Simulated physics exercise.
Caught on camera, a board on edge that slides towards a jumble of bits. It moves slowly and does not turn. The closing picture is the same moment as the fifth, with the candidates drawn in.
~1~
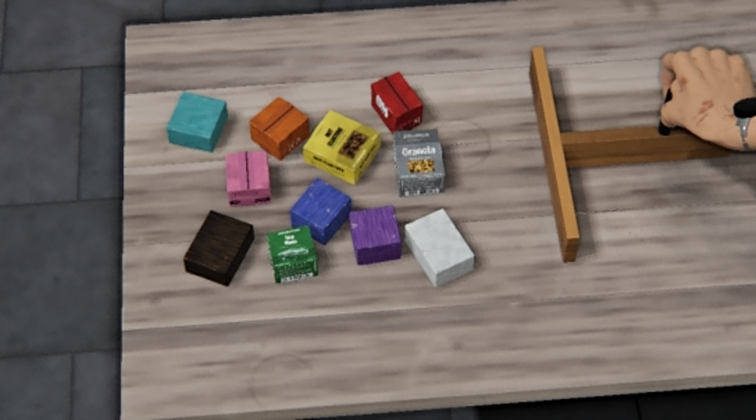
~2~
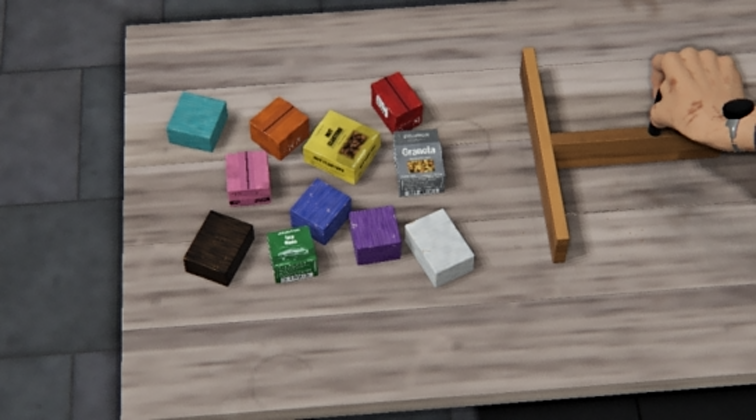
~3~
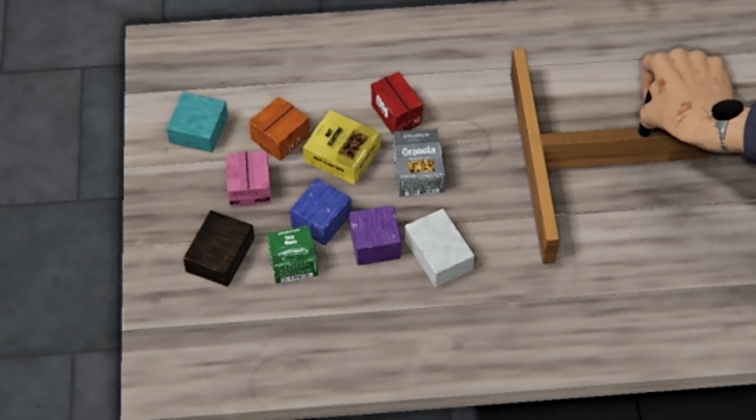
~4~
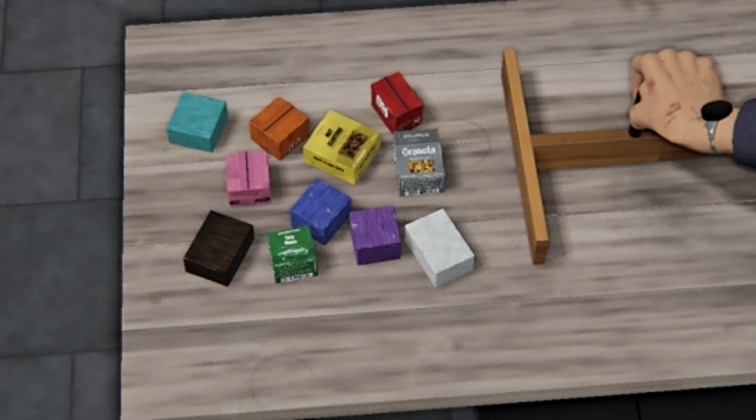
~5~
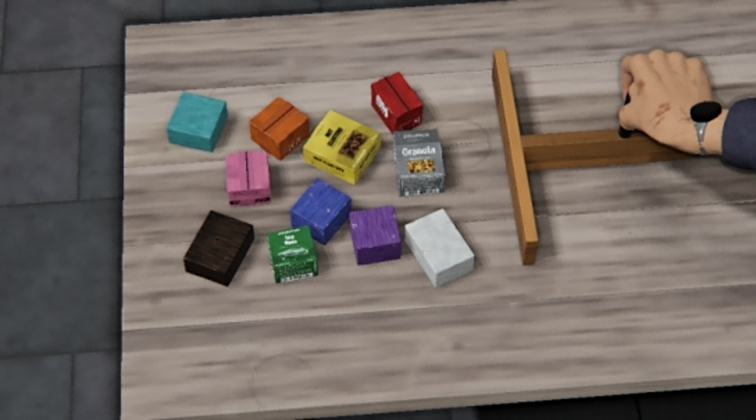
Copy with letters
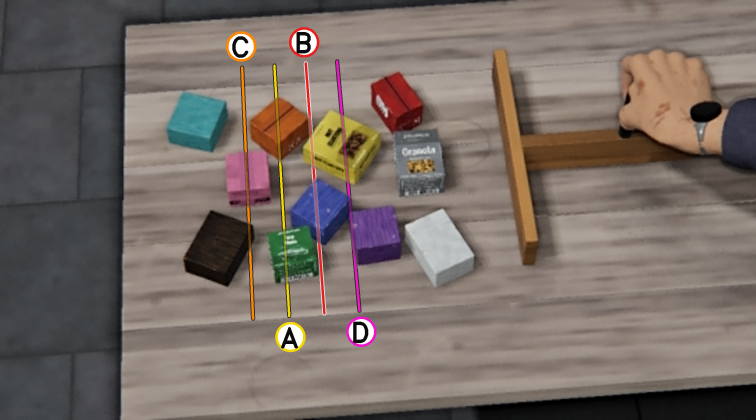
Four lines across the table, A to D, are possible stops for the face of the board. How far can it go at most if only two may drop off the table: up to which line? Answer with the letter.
Line C.
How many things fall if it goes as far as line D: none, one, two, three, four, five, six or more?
By then, none.
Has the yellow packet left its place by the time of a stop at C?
Yes.
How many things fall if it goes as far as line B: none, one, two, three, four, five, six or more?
The count is none.
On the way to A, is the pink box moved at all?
Yes.
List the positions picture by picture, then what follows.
Purple block (375, 235); yellow packet (342, 147); black block (219, 248), in the first frame.
Board (545, 139); blue block (321, 212), in the second frame.
Board (535, 140); orange box (279, 128), in the third frame.
Board (525, 140); red box (396, 105), in the fourth frame.
Board (515, 141); white block (439, 248); grey packet (419, 162); purple block (375, 235), in the fifth frame.
On the marked copy, A at (281, 184); B at (315, 181); C at (247, 186); D at (348, 179).
Taking C. A third of the way, board (421, 148); red box (386, 102); white block (401, 250).
Two thirds of the way, board (325, 154); turquoise block (161, 104); black block (167, 252).
When it is over, board (250, 159); black block over the edge; green box (136, 267); one fallen.
As for the rest, A is within the limit but short; B is within the limit but short; D is within the limit but short.
